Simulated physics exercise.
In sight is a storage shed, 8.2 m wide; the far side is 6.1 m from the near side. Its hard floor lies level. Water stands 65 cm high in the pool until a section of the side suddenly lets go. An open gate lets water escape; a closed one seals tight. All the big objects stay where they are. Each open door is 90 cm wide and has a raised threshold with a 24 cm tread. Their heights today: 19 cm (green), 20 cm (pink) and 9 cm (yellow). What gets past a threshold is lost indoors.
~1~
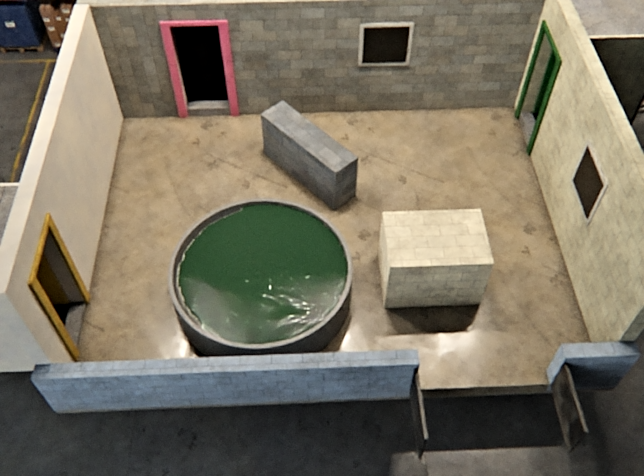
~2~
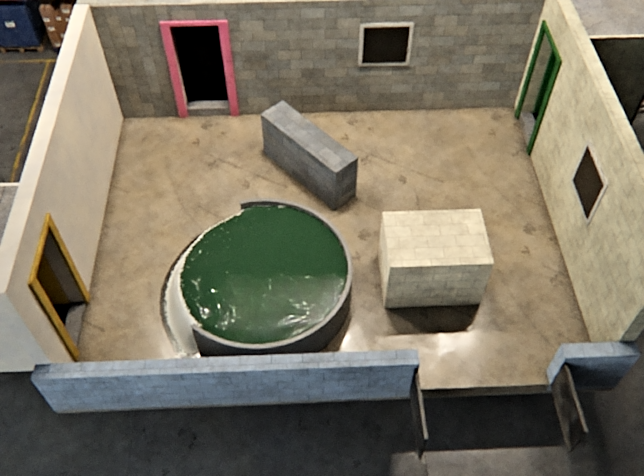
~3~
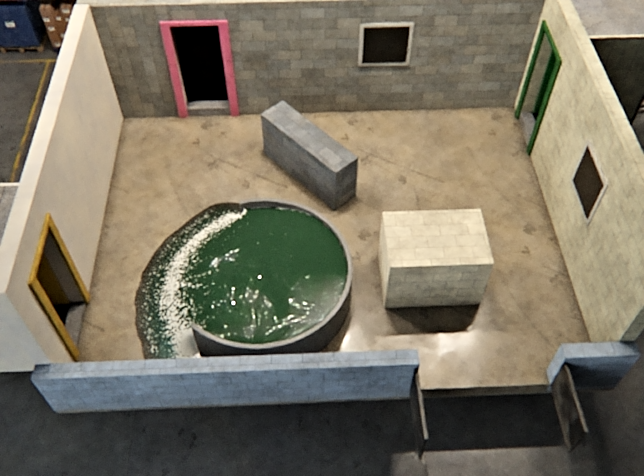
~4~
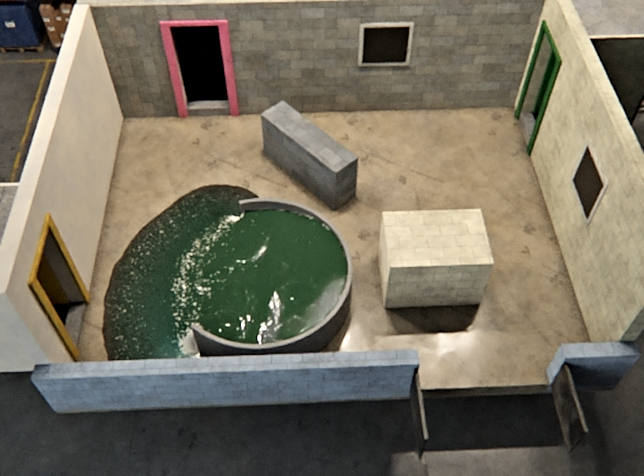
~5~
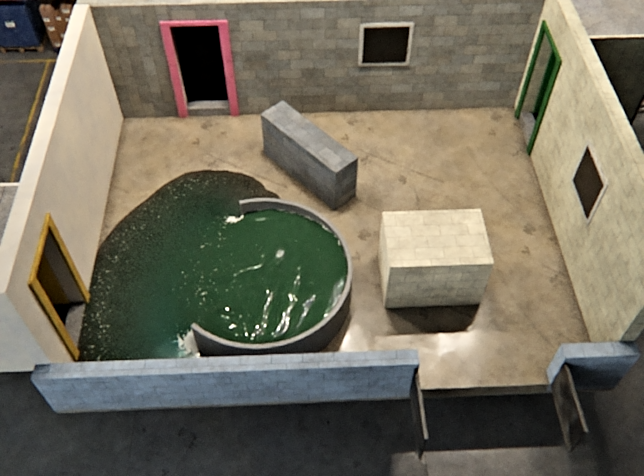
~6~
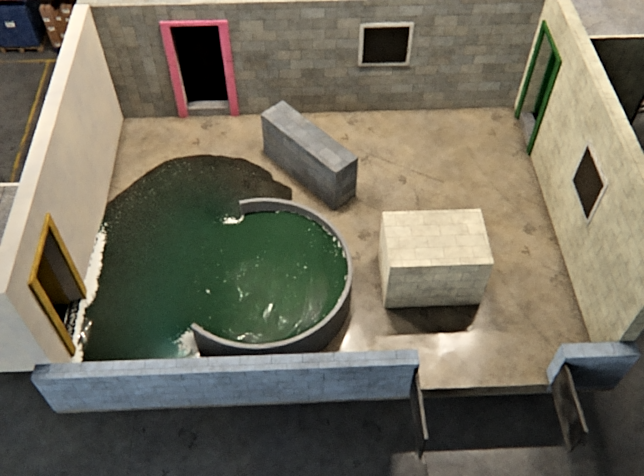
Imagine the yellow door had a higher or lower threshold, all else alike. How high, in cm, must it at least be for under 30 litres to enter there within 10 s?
Some 33 cm above the ground.
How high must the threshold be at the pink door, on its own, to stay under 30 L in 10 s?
About 16 cm at pink.
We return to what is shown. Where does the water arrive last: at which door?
It is the green one.
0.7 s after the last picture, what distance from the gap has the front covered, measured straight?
About 4.2 m.
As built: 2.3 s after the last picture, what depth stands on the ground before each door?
Depths in cm: Green 0, pink 21, yellow 28.
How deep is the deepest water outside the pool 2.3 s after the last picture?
About 42 cm.
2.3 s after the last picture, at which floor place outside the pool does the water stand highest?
Around (123, 123).
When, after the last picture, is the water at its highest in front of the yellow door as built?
At about 1.0 s.
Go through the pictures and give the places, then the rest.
In the first frame, the pool at (261, 270) is whole and still, 65 cm deep; the yellow door at (63, 294) is dry.
In the second frame, water pours out at (183, 271) and has run 0.3 m, to a hidden place; about 8 cm deep outside, 65 cm at the back.
In the third frame, the gap is at (183, 272), the front 0.7 m out at (152, 361); the back of the pool holds 65 cm.
In the fourth frame, the front is at a hidden place, 1.3 m from the gap at (184, 273); 5.2 m2 of floor is wet, 65 cm left at the back.
In the fifth frame, the front is at a hidden place, 1.8 m from the gap at (184, 273); 7.8 m2 of floor is wet, 65 cm left at the back.
In the sixth frame, water pours out at (184, 273) and has run 2.2 m, to (160, 168); about 6 cm deep outside, 62 cm at the back; water is at the yellow door at (63, 294).
Then, 0.7 s after the last picture water covers 35 % of the floor, deepest (44 cm) near (82, 327); 37 cm at the yellow door, 101 litres in over its 9 cm threshold.
Then, 2.3 s after the last picture water covers 35 % of the floor, deepest (42 cm) near (123, 123); 28 cm at the yellow door, 399 litres in over its 9 cm threshold.
Then, 9.3 s after the last picture water covers 95 % of the floor, deepest (14 cm) near (591, 357); 6 cm at the yellow door, 554 litres in over its 9 cm threshold.
At the yellow door as built, the water peaked near 39 cm, 1.1 s after the last picture.
With a threshold of 27.5 cm, 82 litres would have come in within the 10 s; with 37.5 cm, 10 litres. So under 30 litres takes about 33 cm.
